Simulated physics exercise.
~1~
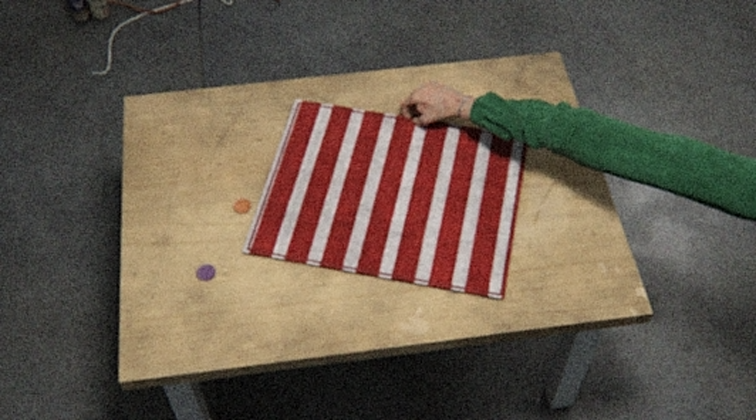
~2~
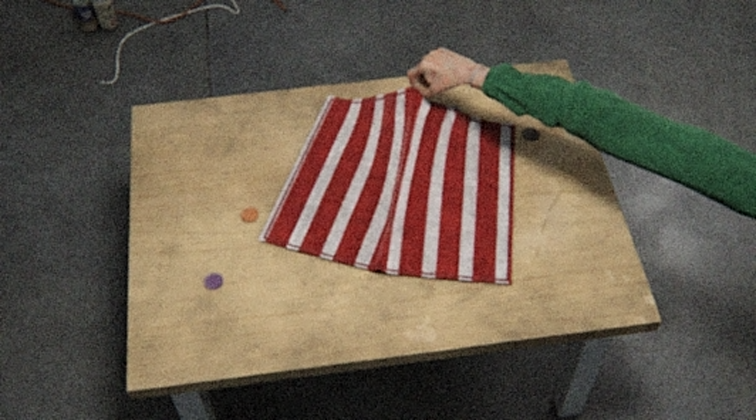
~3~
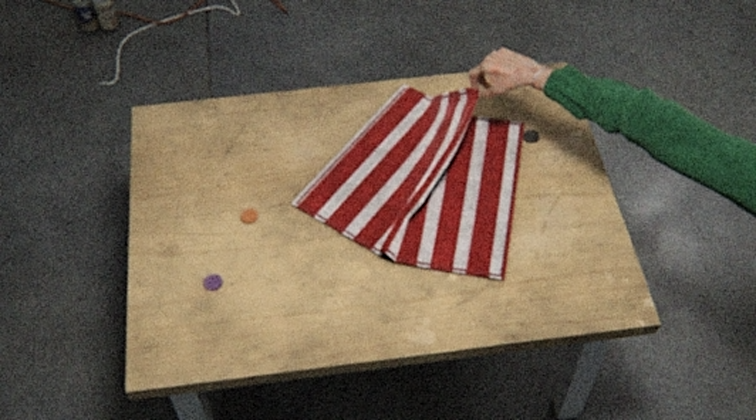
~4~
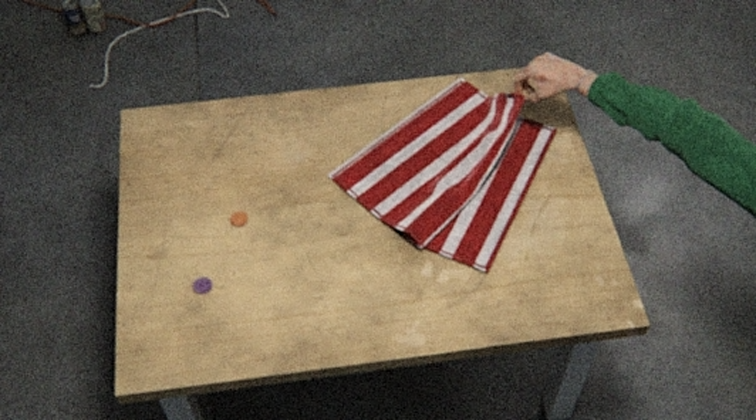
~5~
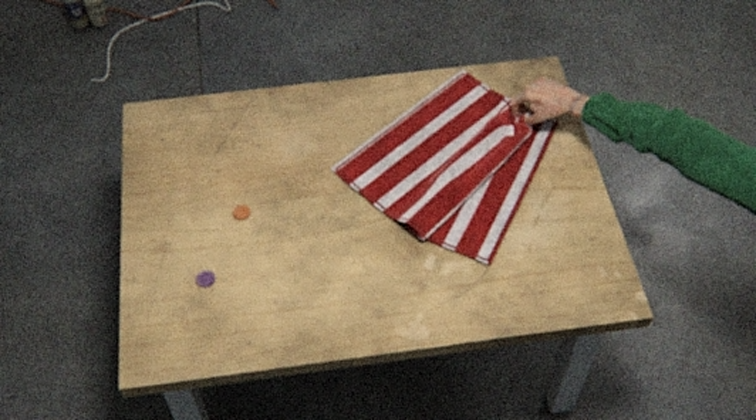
A red and white striped napkin was pinched at its top edge by a hand in a green sleeve, bunched and dragged to the right across the wooden workbench, ending partly folded near the upper right corner, with the orange and purple discs left uncovered.
